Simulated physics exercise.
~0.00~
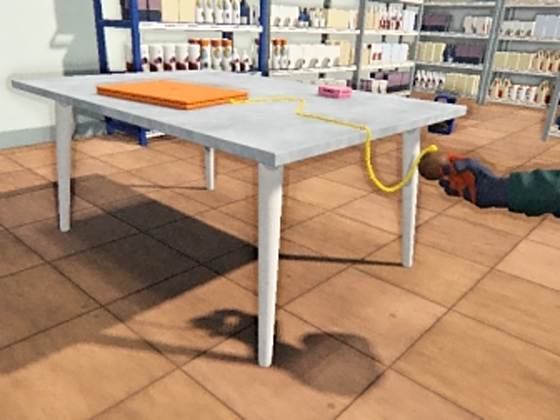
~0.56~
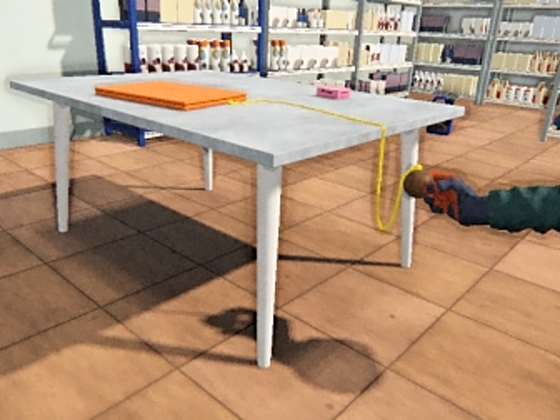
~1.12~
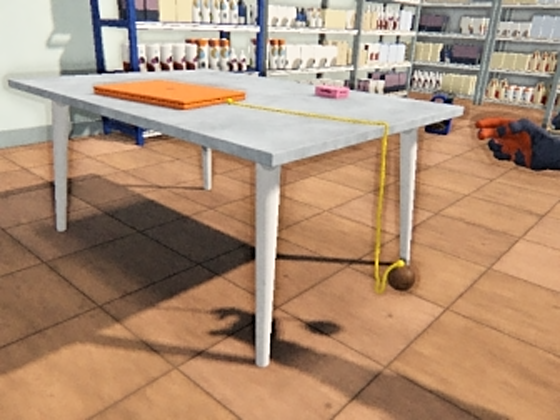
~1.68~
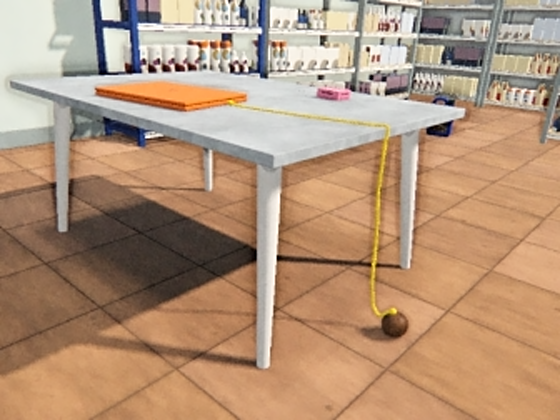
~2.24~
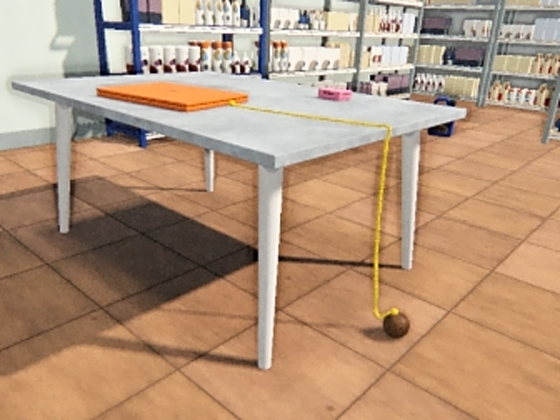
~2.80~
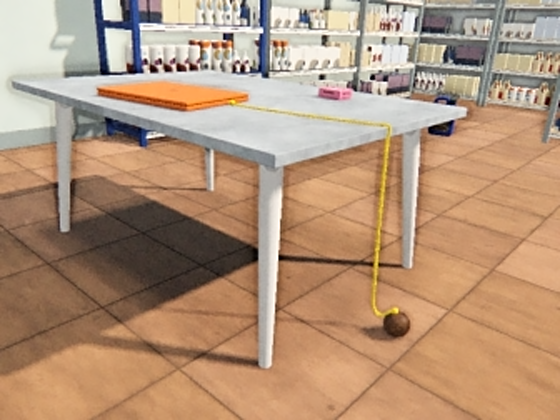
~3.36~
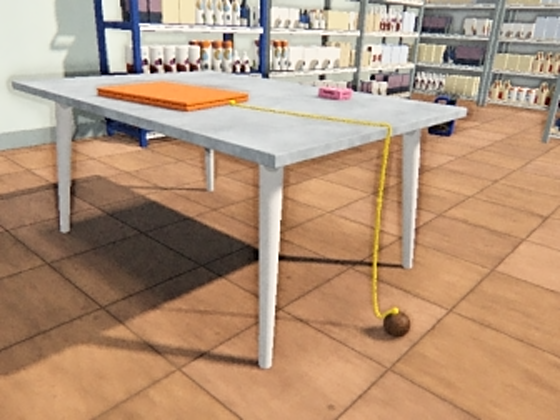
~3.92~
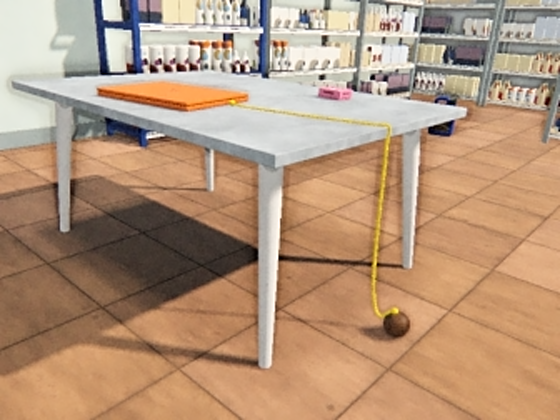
The footage shows a hand holding a brown ball on a yellow cord beside a table with a flat orange object and a pink box. The hand lets go and withdraws, and the ball drops to the floor and stays there, while the objects on the table remain in place.
